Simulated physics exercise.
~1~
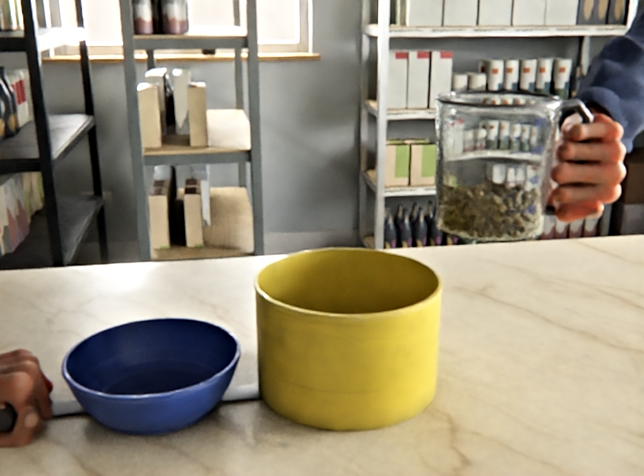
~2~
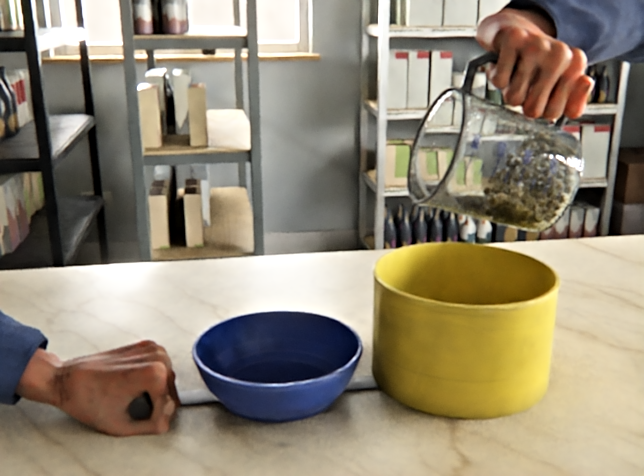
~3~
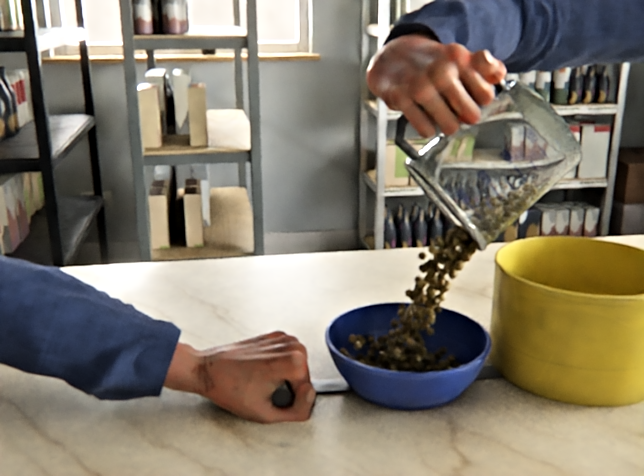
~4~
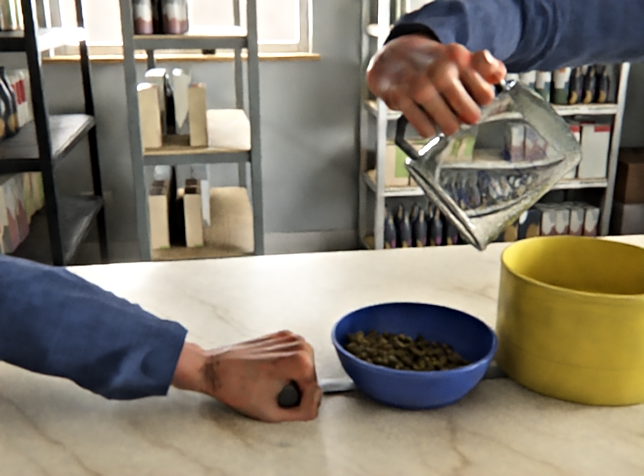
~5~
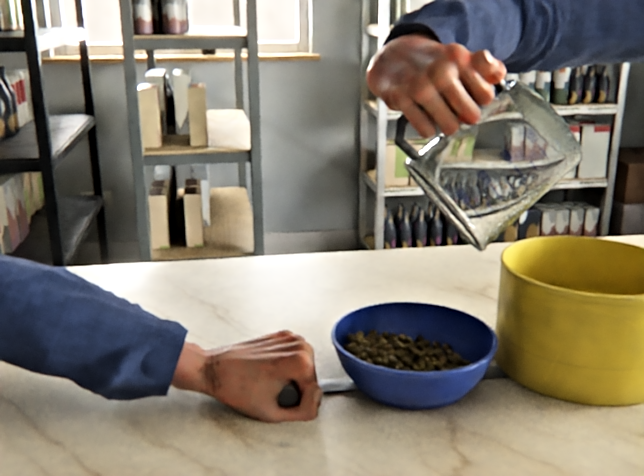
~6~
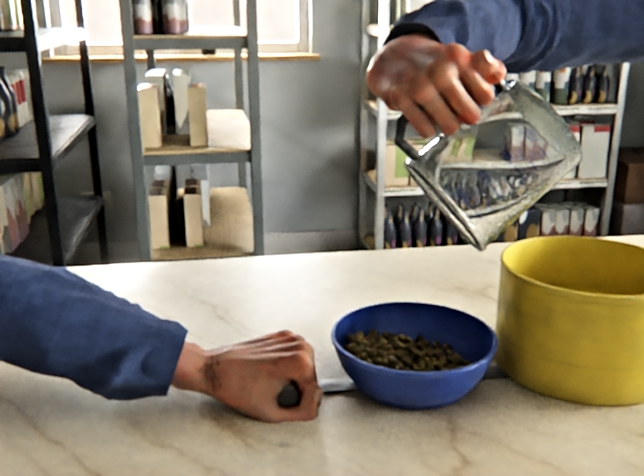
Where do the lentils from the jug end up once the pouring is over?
They all end up in the blue bowl, with none in the yellow pot and none spilled on the counter.
